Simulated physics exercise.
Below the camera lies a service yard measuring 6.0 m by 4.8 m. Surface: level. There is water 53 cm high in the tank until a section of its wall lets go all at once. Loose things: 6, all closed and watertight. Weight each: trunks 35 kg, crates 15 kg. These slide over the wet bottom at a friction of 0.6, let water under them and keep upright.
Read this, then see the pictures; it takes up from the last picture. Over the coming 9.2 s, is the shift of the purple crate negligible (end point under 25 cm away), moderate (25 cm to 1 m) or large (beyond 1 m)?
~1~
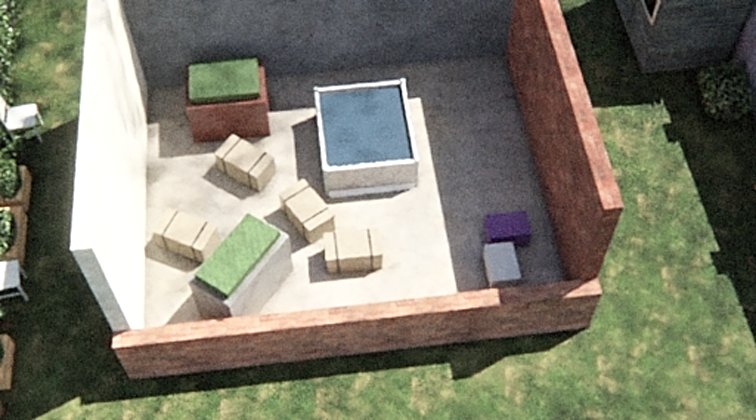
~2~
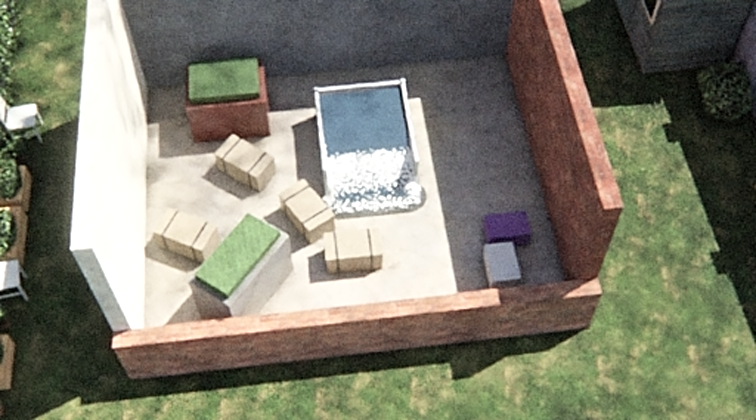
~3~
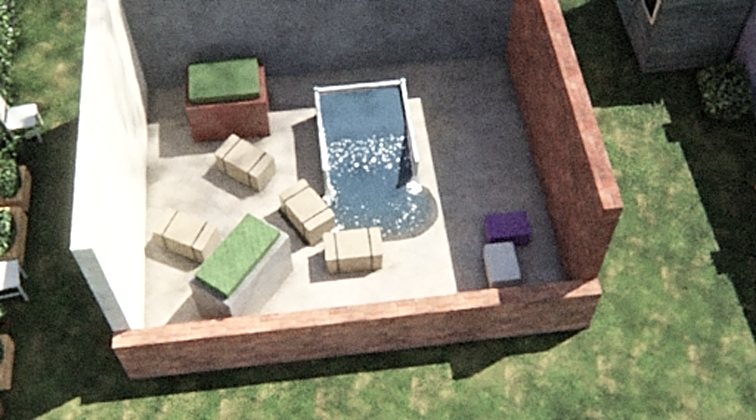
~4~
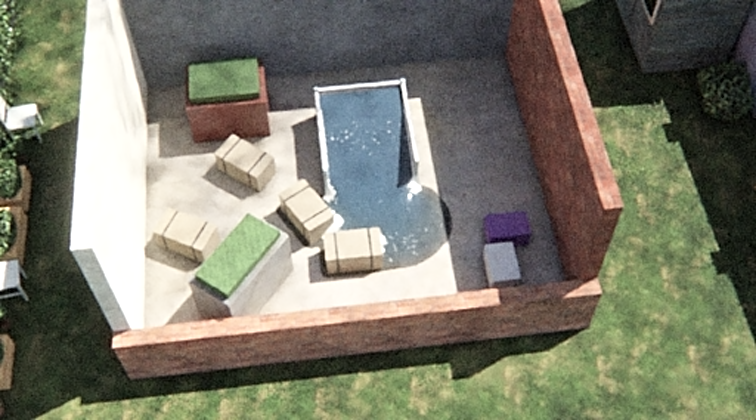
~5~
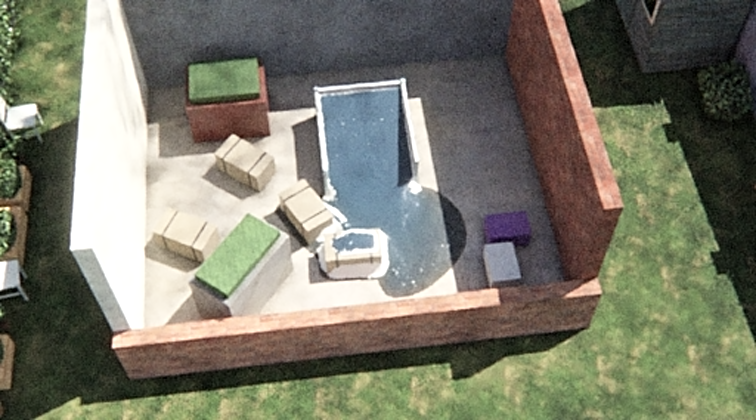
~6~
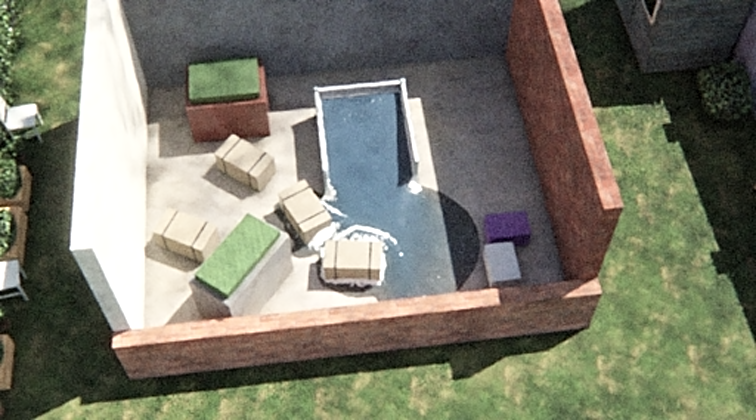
Large - it finishes beyond 1 m.
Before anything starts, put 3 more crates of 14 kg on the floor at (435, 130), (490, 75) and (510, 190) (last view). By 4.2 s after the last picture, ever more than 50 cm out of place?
In that order: Short of it, short of it, more.
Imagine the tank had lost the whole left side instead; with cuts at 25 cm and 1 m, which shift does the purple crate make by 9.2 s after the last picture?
In that case the purple crate stays put.
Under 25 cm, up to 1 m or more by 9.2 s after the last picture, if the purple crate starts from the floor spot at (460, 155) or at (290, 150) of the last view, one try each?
Respectively: It is shoved a long way; it rests almost unmoved.
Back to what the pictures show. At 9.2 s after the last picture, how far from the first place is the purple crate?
Measured offset: Near 200 cm.
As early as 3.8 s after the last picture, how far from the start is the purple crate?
I'd guess some 150 cm by then.
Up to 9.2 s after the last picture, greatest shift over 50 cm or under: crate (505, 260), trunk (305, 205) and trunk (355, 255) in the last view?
Results in listed order: Exceeds / falls short / exceeds.
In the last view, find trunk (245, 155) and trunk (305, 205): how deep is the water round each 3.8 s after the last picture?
Around 1 cm and 5 cm.
Then, 1.2 s after the last picture the purple crate is near (508, 224), 0.0 m from its start, aground; 1 afloat.
Then, 3.8 s after the last picture the purple crate is near (459, 147), 1.5 m from its start, aground; 1 afloat.
Then, 6.2 s after the last picture the purple crate is near (447, 139), 1.8 m from its start, aground; 1 afloat.
Then, 9.2 s after the last picture the purple crate is near (456, 132), 1.8 m from its start, aground; 1 afloat.
